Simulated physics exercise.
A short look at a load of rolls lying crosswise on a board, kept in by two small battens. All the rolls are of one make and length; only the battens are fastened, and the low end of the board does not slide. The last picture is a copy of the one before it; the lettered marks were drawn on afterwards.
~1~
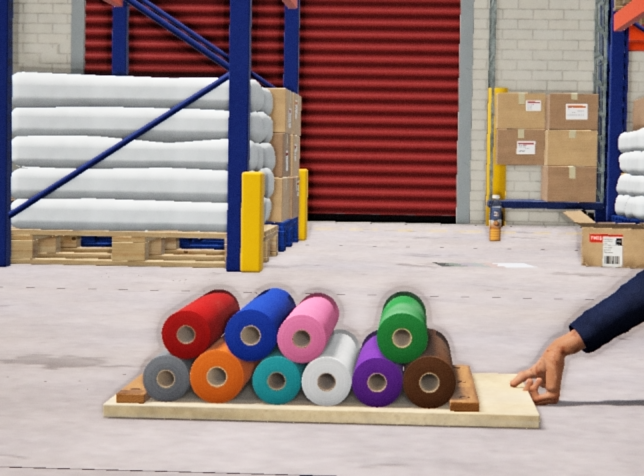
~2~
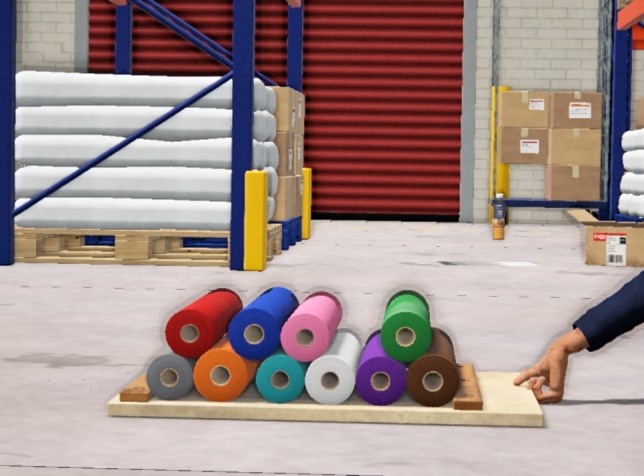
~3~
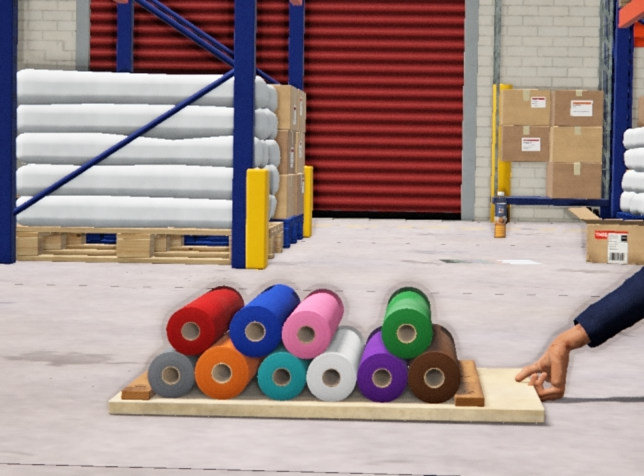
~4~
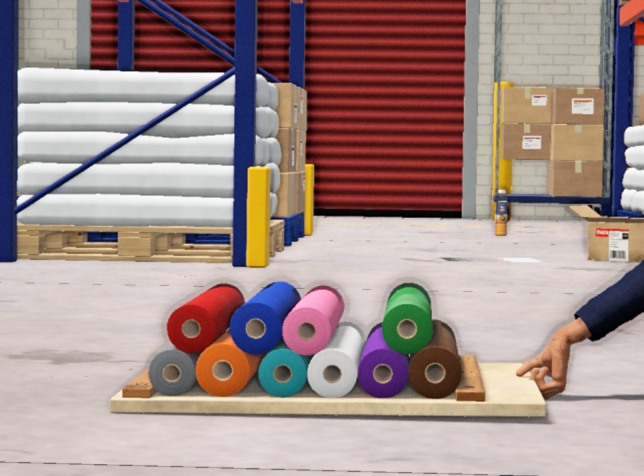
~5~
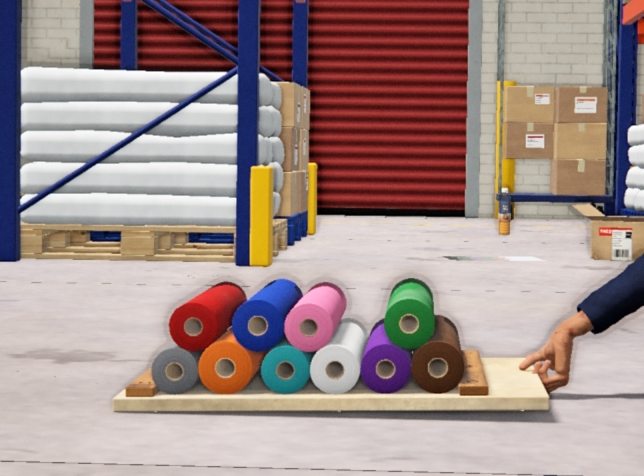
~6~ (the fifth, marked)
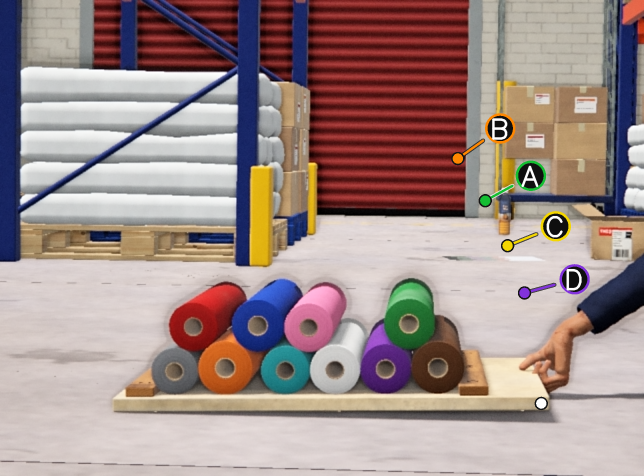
In a warehouse with racks and a red shutter door, a hand rests at the right end of a board carrying stacked colourful rolls between two small battens; the board and rolls barely move as the view shifts slightly.
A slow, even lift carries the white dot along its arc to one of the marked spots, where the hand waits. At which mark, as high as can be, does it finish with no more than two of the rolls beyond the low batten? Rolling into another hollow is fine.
Up to C.
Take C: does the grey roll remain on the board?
Yes, with C.
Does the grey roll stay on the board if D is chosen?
The grey roll: Yes.
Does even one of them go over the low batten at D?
No.
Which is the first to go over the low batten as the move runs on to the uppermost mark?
It is the red one.
On the copy, A at (485, 201); B at (458, 158); C at (507, 246); D at (524, 293); the white dot at (541, 403).
On C. First, board at 15°.
Then, board at 23°.
Finally, board at 23°, none over the low batten.
By contrast, A ten over the low batten; B ten over the low batten; D none over the low batten.
